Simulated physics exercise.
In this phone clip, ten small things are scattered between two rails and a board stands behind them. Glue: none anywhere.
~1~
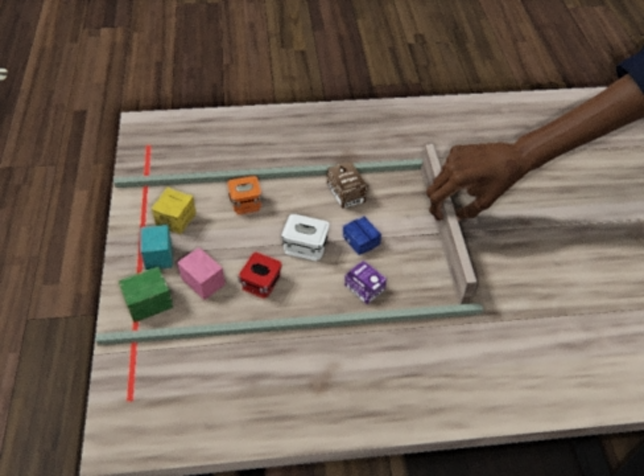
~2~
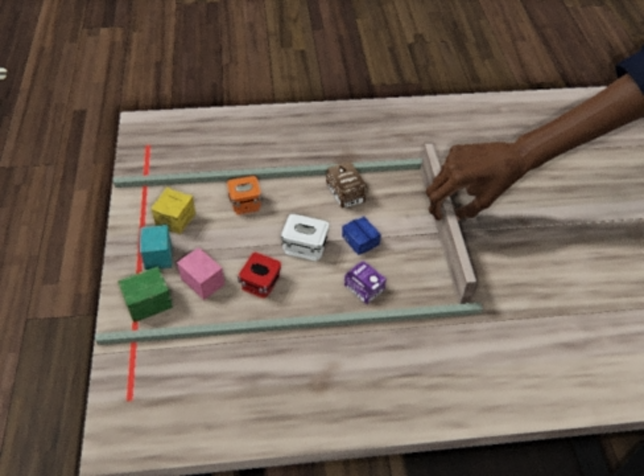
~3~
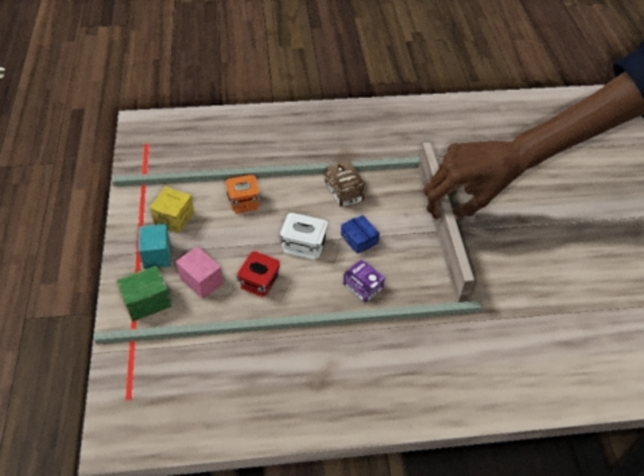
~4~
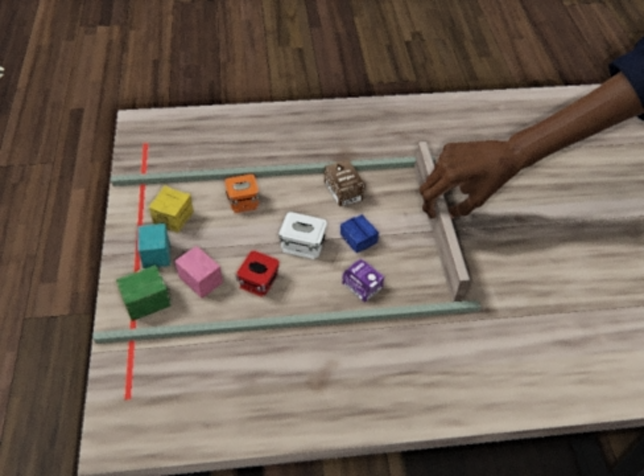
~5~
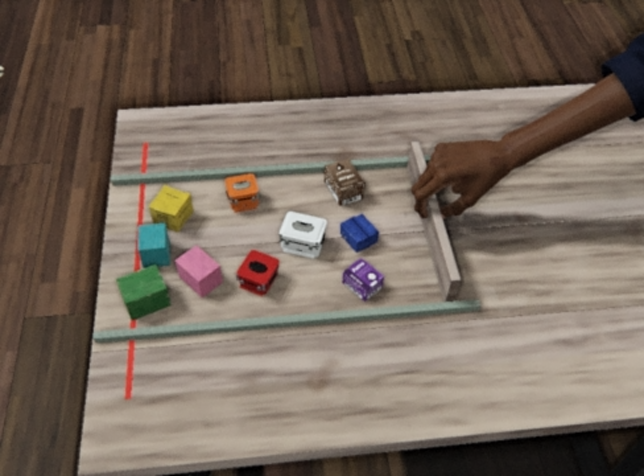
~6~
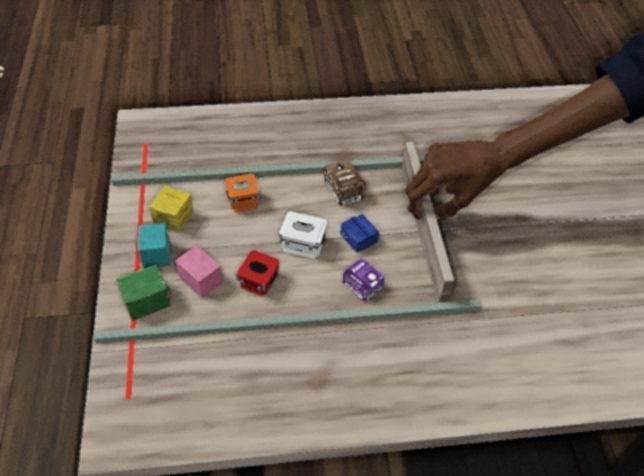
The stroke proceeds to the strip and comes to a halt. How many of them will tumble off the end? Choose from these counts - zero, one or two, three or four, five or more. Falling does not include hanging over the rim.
Count: Five or more.
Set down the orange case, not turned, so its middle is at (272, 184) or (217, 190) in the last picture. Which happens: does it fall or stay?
In the two tries the orange case ends up below and ends up below, in that order.
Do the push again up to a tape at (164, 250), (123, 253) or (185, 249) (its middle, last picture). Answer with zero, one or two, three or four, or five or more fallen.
Going through the three places in order, the answers are 3 or 4; five or more; one to two.
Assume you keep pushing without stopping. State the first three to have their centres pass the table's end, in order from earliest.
Order: Green block, then turquoise block, then pink block.
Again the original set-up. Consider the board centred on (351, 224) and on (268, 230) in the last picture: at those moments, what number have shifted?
First 4, after that 7.
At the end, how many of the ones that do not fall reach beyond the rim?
Count: 0.
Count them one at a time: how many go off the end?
That makes a total of 7.
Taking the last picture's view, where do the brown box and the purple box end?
Near (126, 195) and (120, 291).
A little later, none off yet; green block at rest near (144, 293); turquoise block at rest near (154, 246); yellow box at rest near (172, 209).
Next, none off yet; green block tilted well over near (77, 309); turquoise block shifted about its own width near (106, 247); yellow box shifted about its own width near (120, 218).
When it is over, the number that fall off is five or more; down, white case, red case, orange case, pink block, yellow box, turquoise block and green block.
